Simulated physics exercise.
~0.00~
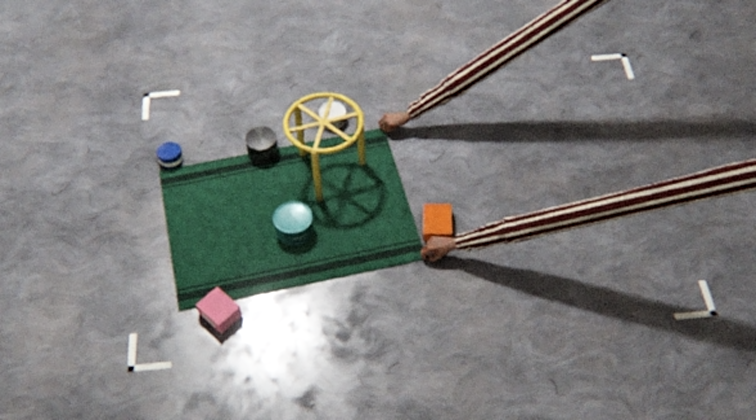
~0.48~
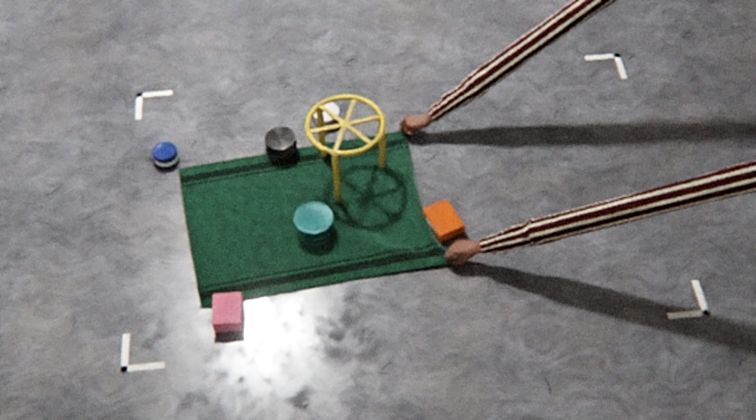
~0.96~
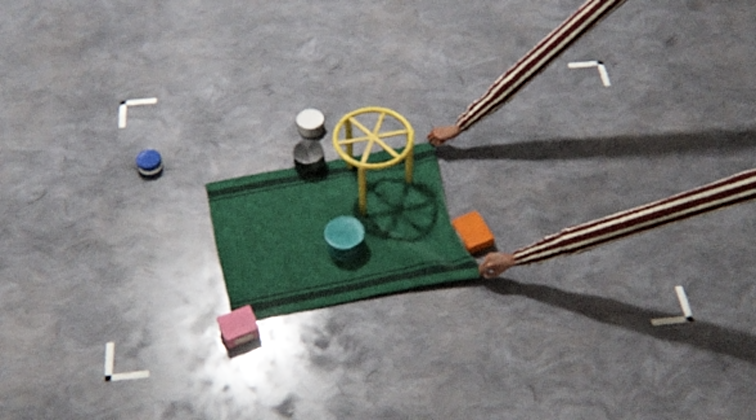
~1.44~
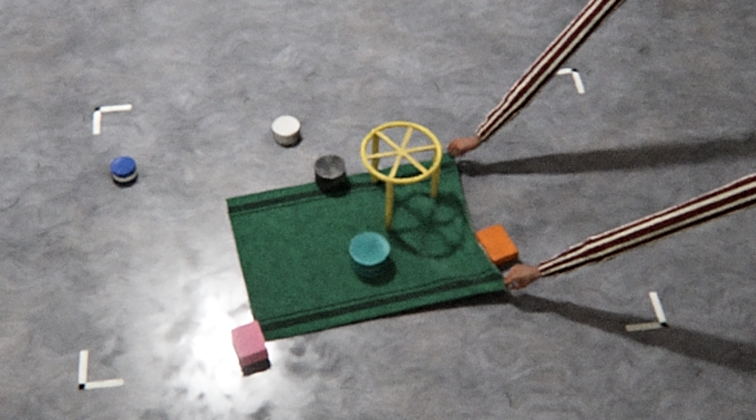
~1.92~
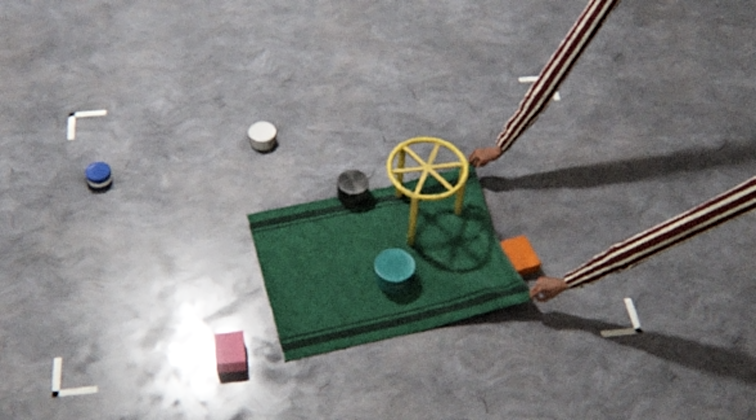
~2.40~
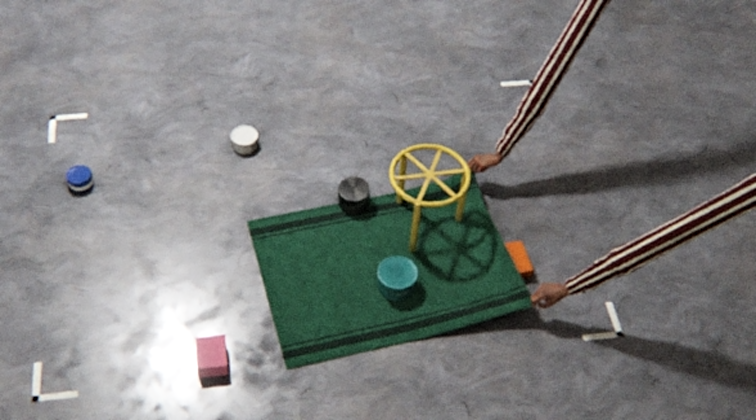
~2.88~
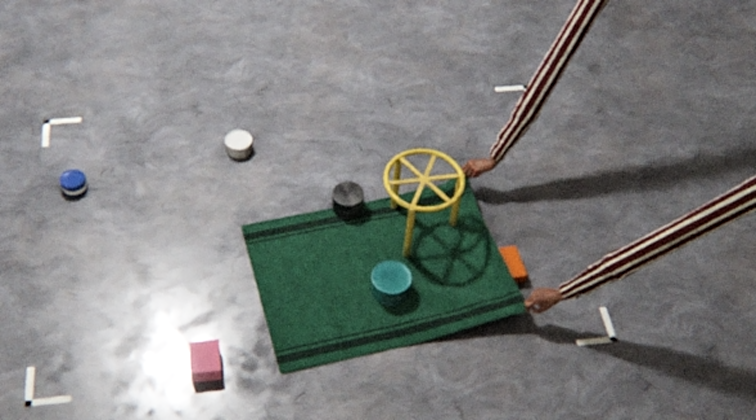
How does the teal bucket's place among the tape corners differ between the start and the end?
At the start the teal bucket sits left of the middle of the taped area, and by the end it is right of the middle, nearer the right-hand tape corners. It is still on the green rug.
